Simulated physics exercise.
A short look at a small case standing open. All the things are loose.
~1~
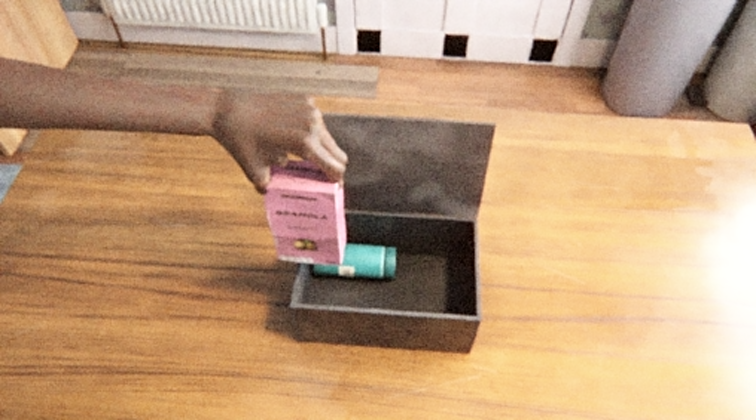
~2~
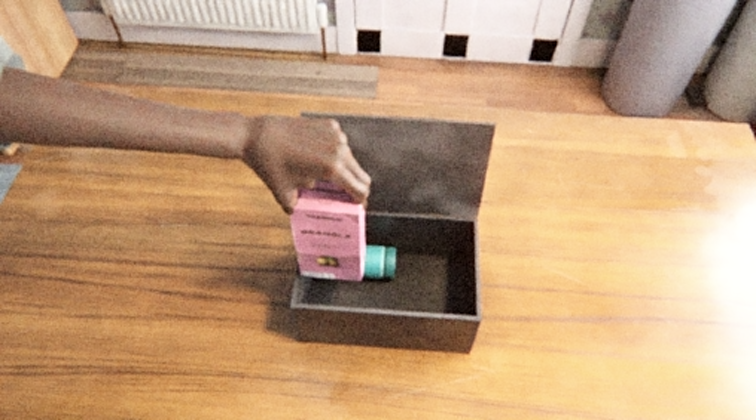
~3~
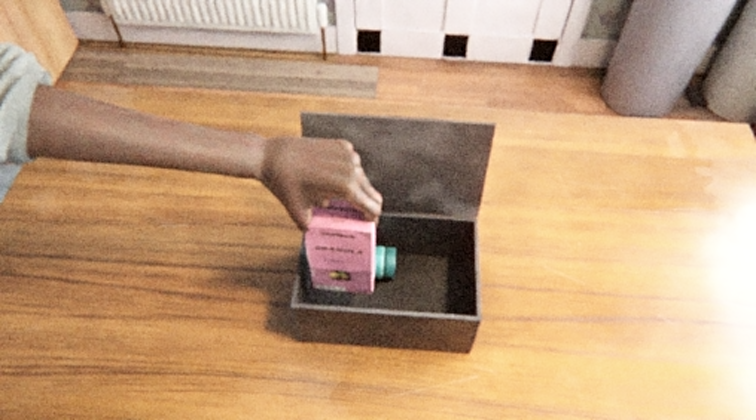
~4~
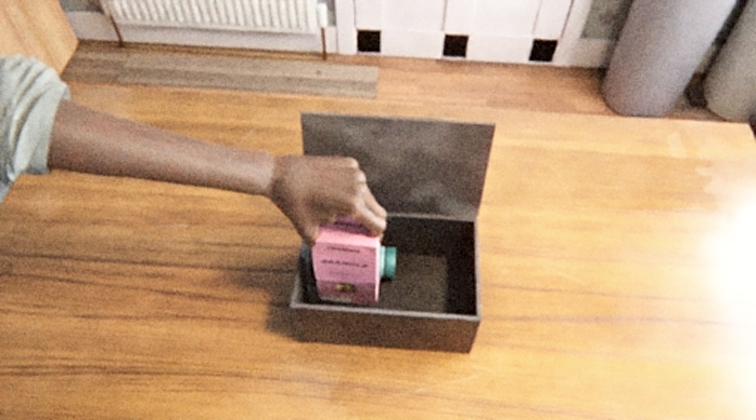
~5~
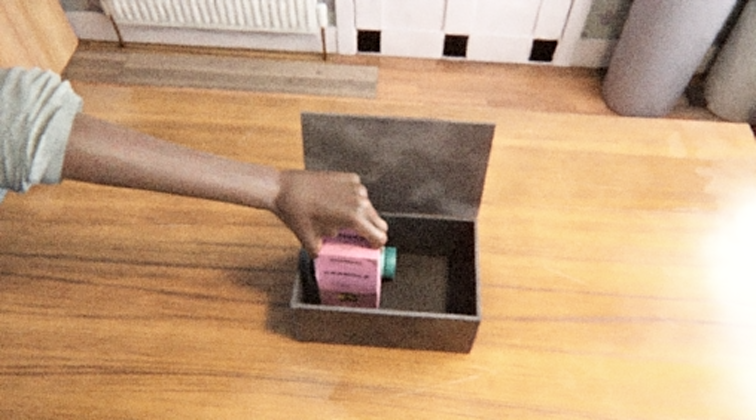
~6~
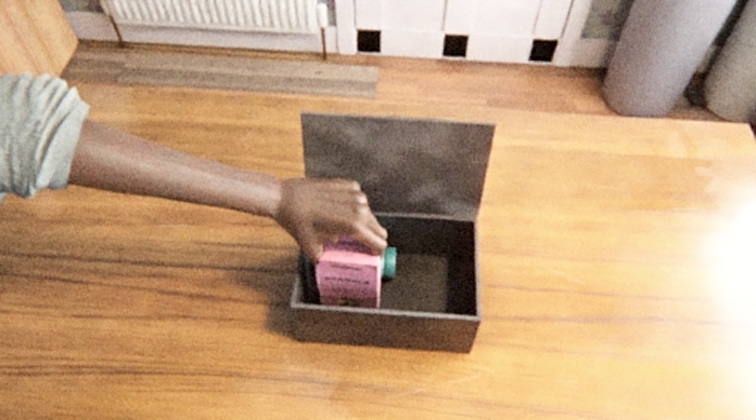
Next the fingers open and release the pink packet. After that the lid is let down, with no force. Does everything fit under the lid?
As it turns out, it is held up.
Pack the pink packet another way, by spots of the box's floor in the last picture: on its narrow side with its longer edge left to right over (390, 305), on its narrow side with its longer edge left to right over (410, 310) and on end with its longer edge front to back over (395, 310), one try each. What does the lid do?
First try: It sits on the rim; second try: It sits on the rim; third try: It stays ajar.
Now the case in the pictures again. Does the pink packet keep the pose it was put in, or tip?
It stays as placed.
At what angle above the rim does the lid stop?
About 35°.
Then, 1.10 s past the last view, lid starting down.
Then, 1.40 s past the last view, lid 75° above the rim.
Then, 1.60 s past the last view, lid 57° above the rim.
Then, 1.80 s past the last view, lid 34° above the rim.
Finally, lid 34° above the rim; both still in place. Final places as the last picture's camera would see them, pink packet near (350, 278).
